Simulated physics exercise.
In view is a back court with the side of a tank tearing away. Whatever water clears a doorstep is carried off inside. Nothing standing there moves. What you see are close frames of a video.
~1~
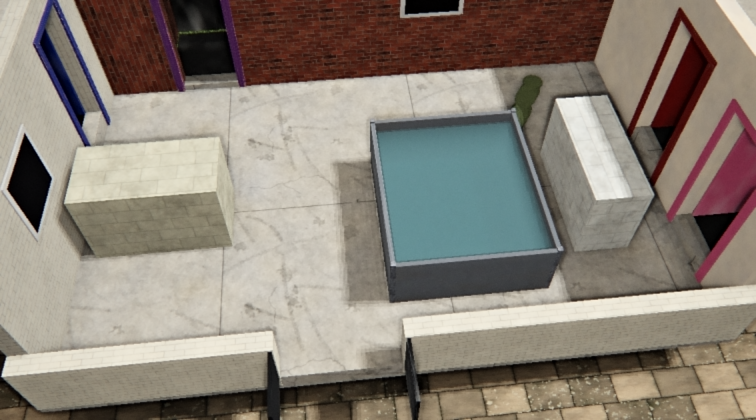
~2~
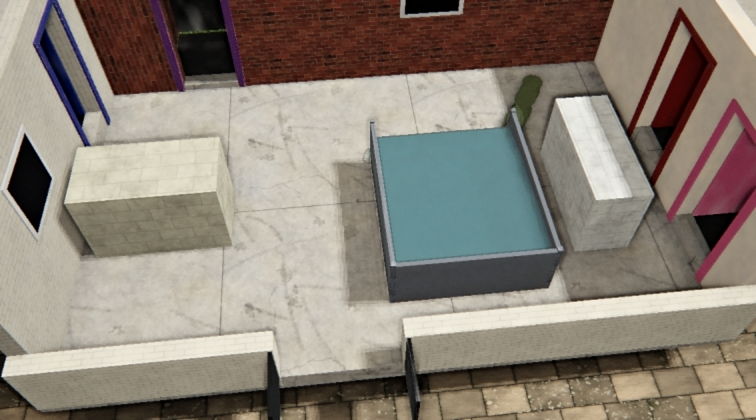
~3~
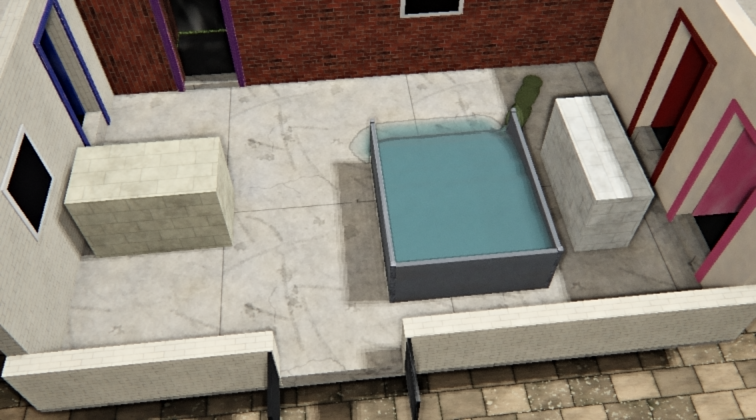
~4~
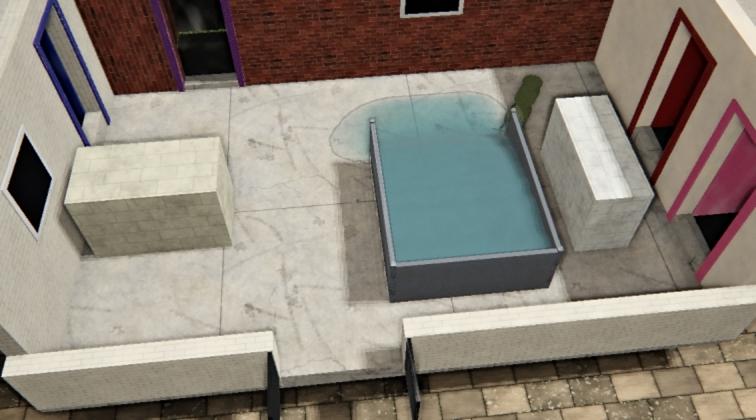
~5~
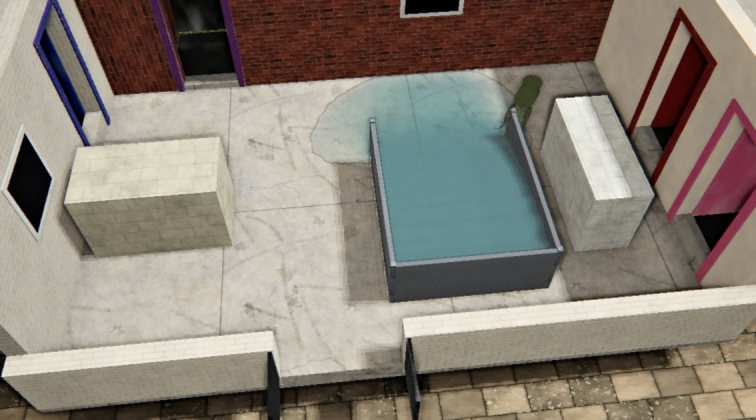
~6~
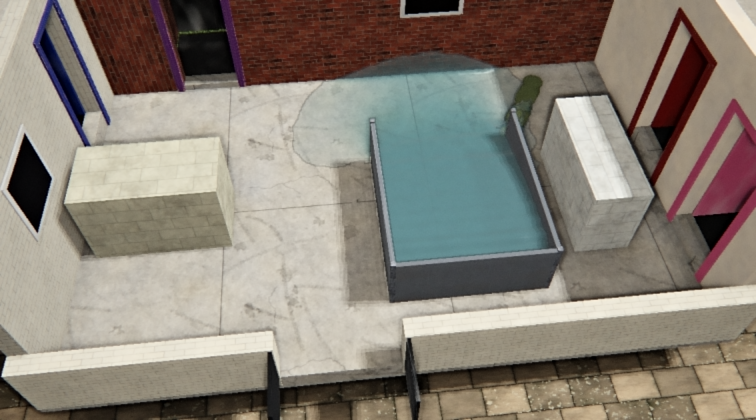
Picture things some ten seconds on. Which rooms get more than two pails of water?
At the end, I expect the red door to stay within two buckets; I expect the pink door to stay within two buckets; I expect the purple door to go over the limit; I expect the blue door to stay within two buckets.
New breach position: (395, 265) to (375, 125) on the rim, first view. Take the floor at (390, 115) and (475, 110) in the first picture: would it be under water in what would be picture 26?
Order as given: Unwetted, then unwetted.
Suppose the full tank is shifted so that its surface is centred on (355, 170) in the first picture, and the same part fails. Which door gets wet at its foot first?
Leading the way is the one in purple.
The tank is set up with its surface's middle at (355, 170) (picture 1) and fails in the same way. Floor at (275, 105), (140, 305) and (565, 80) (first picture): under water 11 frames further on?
In that order: Reached by the flood, not reached, reached by the flood.
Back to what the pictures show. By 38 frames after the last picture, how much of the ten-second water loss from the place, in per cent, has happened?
My reading is about 5 per cent.
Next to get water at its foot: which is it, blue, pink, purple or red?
Go with the purple one.
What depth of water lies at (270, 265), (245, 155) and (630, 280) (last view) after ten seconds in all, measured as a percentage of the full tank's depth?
First spot 8 %, second 14 %, third 10 %.
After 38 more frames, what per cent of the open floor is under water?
Roughly 90 %.
A moment on, water covers 25 % of the floor; the red door not reached, the pink door not reached, the purple door not reached, the blue door not reached.
Next, water covers 40 % of the floor; the red door wet at the sill, nothing in, the pink door not reached, the purple door wet at the sill, nothing in, the blue door not reached.
Then, water covers 65 % of the floor; the red door wet at the sill, nothing in, the pink door wet at the sill, nothing in, the purple door wet at the sill, nothing in, the blue door wet at the sill, nothing in.
Later, water covers 90 % of the floor; the red door wet at the sill, nothing in, the pink door wet at the sill, nothing in, the purple door under two buckets in, the blue door wet at the sill, nothing in.
In the end, water covers 95 % of the floor; the red door wet at the sill, nothing in, the pink door wet at the sill, nothing in, the purple door over two buckets in, the blue door wet at the sill, nothing in.
